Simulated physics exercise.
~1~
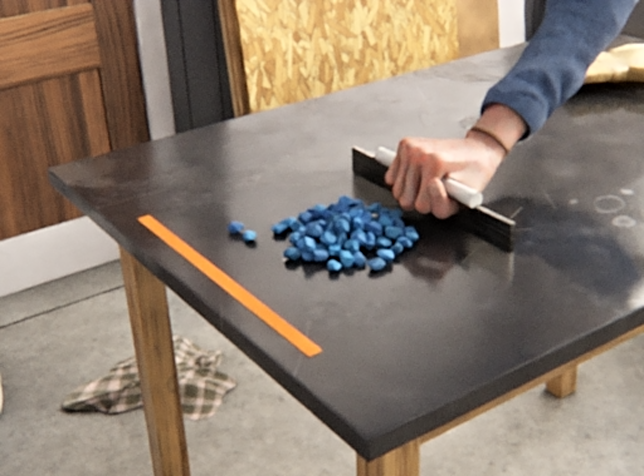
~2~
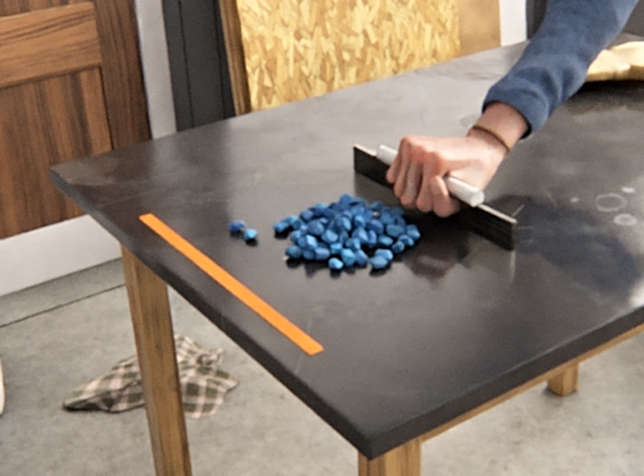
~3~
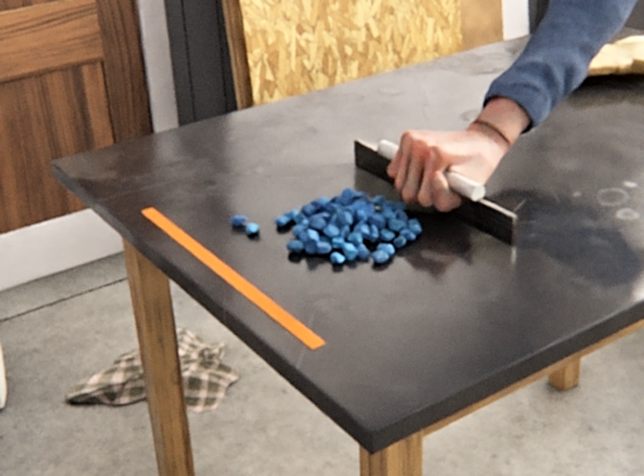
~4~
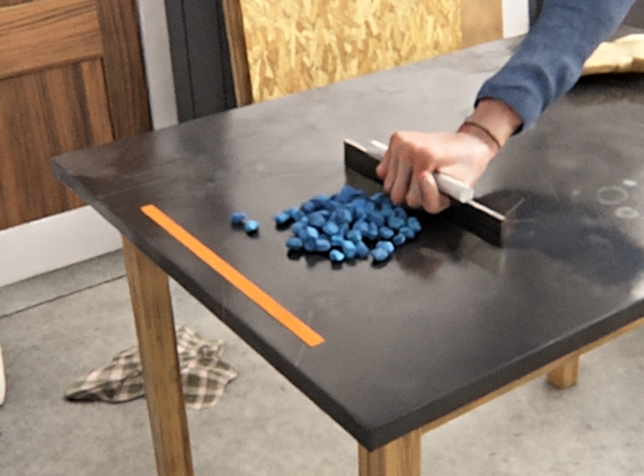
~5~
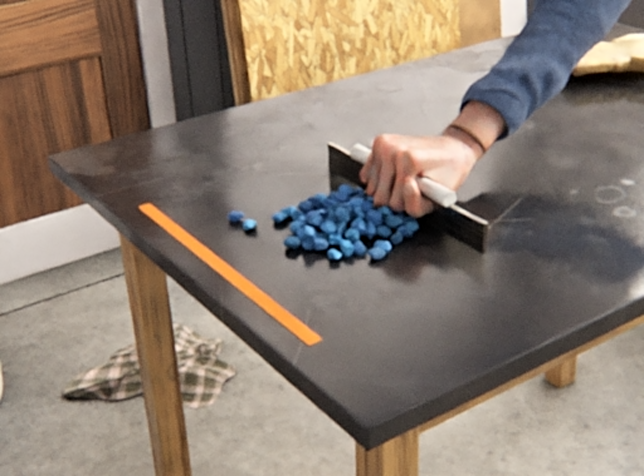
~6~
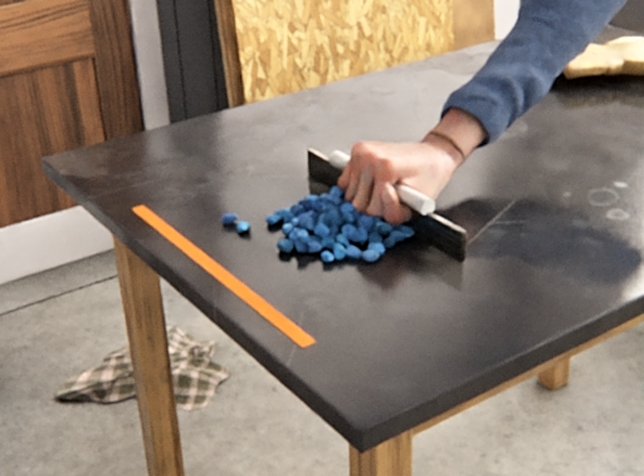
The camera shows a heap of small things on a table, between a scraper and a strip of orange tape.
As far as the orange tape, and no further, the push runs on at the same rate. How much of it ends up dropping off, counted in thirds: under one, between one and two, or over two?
Over two thirds of it drops off.
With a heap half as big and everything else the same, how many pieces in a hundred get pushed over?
Roughly 70 percent.
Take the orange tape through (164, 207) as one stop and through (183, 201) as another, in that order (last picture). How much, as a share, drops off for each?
About 40 %, then 10 %.
Just after the last frame, scraper still moving, near (295, 214); heap all on the table, its front near (236, 280).
A moment on, scraper stopped at the orange tape; heap roughly two thirds over the edge.
Further on, scraper stopped at the orange tape; heap the larger part over the edge.
When it is over, scraper stopped at the orange tape; heap the larger part over the edge.
